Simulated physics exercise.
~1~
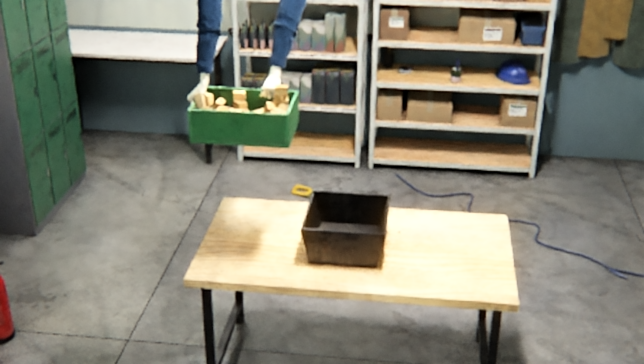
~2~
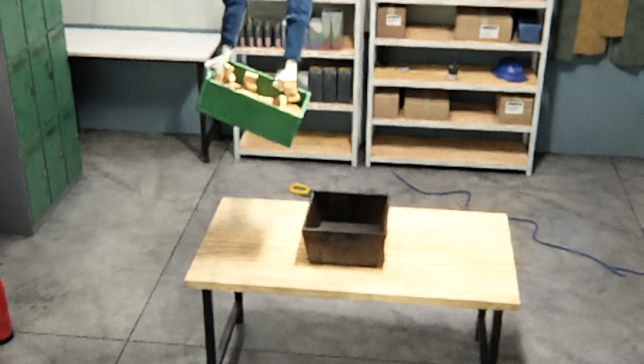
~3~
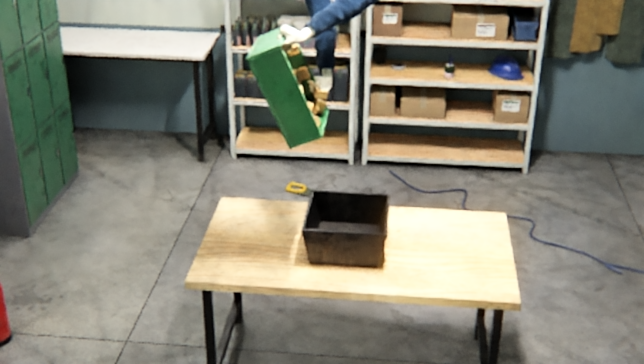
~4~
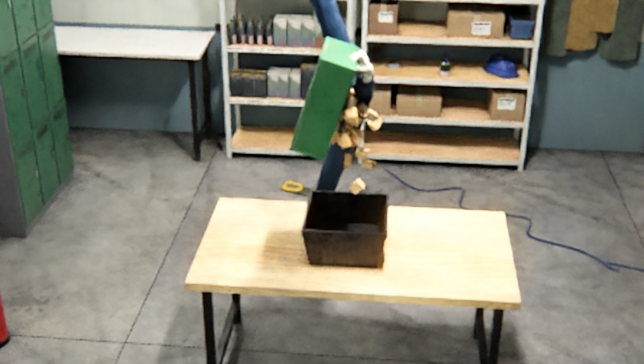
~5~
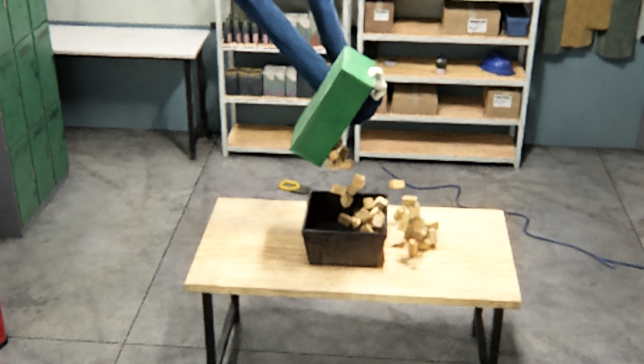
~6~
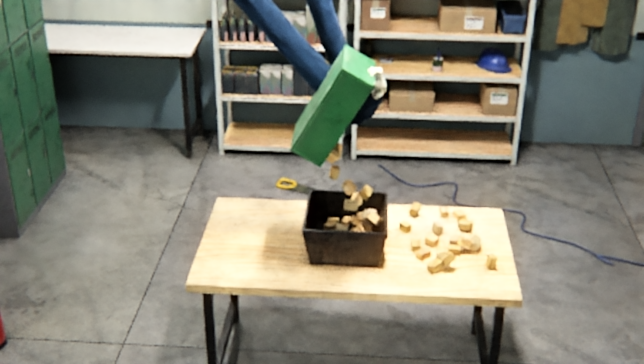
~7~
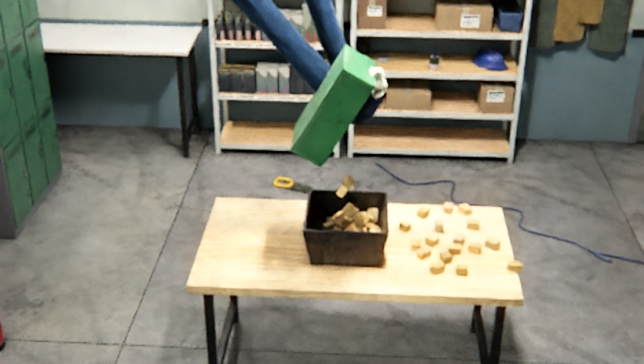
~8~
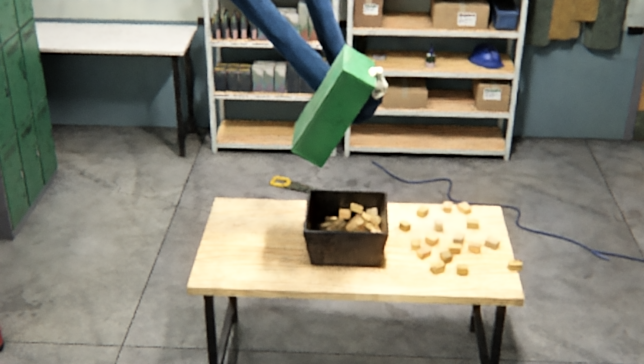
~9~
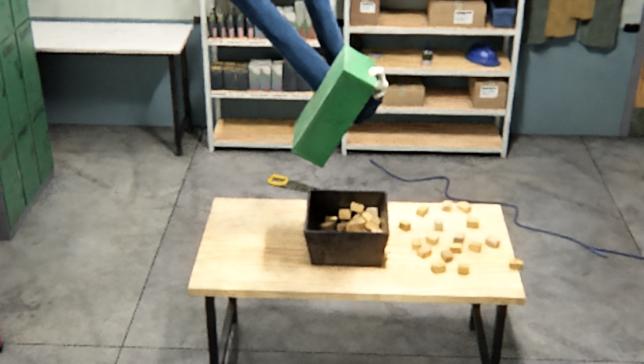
In a workshop with lockers and shelves, blue-sleeved arms with white gloves carried a green crate over a table and tipped it, spilling wooden chunks that partly filled a black box, while many others scattered and came to rest on the tabletop to its right.
